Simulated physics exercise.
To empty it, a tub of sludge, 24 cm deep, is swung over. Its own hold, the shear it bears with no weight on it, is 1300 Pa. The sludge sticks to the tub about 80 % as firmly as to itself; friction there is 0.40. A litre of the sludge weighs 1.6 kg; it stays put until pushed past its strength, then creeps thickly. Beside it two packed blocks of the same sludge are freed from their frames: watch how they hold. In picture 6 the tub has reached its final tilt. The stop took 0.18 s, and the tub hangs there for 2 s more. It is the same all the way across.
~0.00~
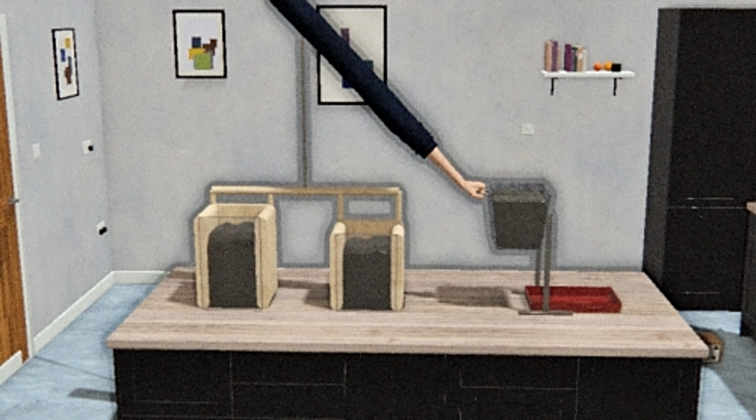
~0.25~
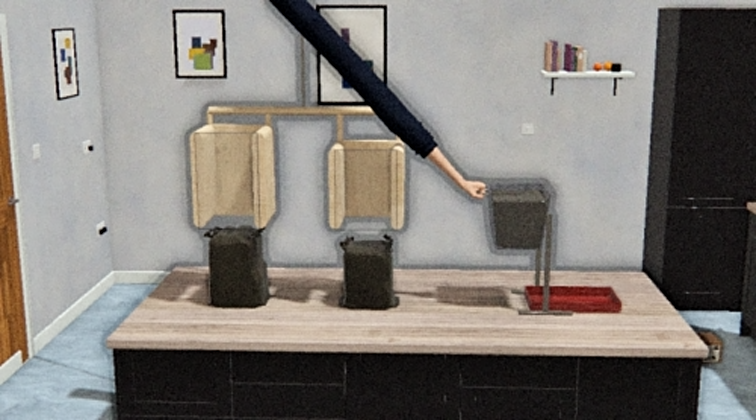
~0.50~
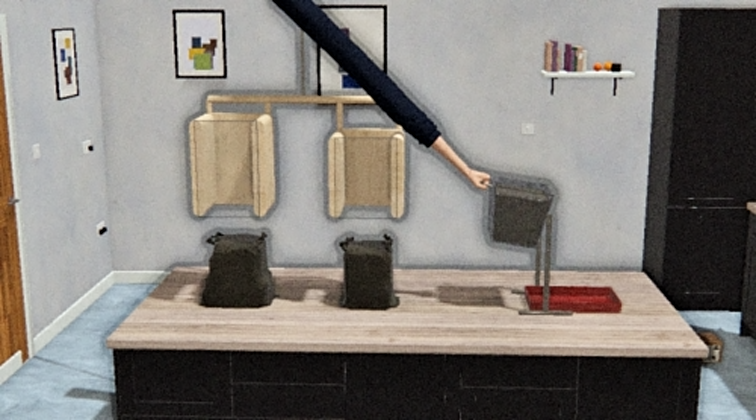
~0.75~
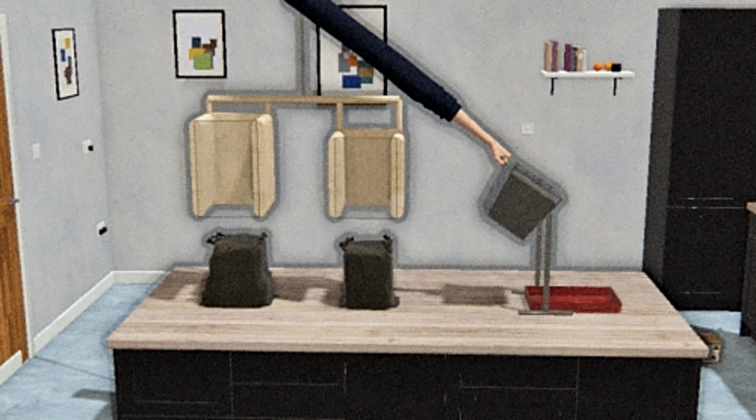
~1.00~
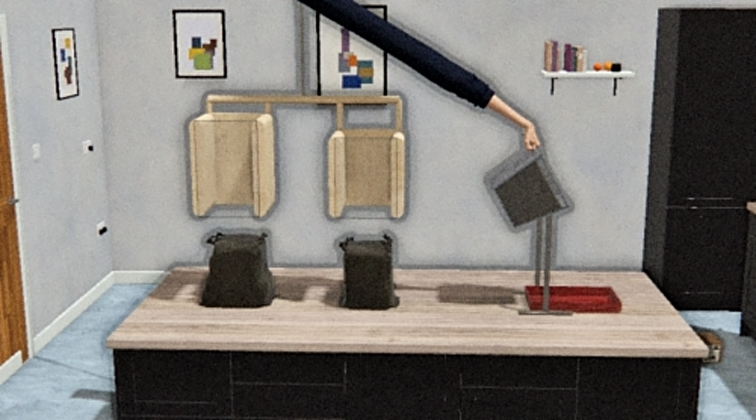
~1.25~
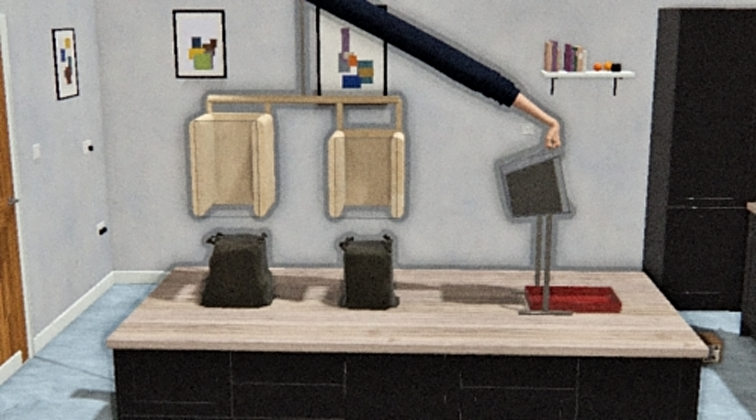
The clip opens on two dark blocks inside pale wooden moulds on a kitchen island, while a hand reaches to a dark tub on a stand at right. The moulds lift clear and the bared blocks slump slightly, the left one more. The hand then swings the tub over to a steep tilt above a red tray.
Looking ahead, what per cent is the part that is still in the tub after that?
About 100 %.
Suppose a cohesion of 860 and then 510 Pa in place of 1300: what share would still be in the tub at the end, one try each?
In turn about 100 %, 70 %.
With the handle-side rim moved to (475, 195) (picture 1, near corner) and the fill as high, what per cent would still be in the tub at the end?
It would be near 100 %.
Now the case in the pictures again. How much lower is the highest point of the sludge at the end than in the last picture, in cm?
Some 0 cm.
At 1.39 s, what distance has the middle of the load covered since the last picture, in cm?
Roughly 0 cm.
After 1.39 s, the tub is at 77 degrees and holds 100 %.
After 1.56 s, the tub is at 77 degrees and holds 100 %.
After 1.73 s, the tub is at 77 degrees and holds 100 %.
After 1.90 s, the tub is at 77 degrees and holds 100 %.
After 3.25 s, the tub is at 77 degrees and holds 100 %.
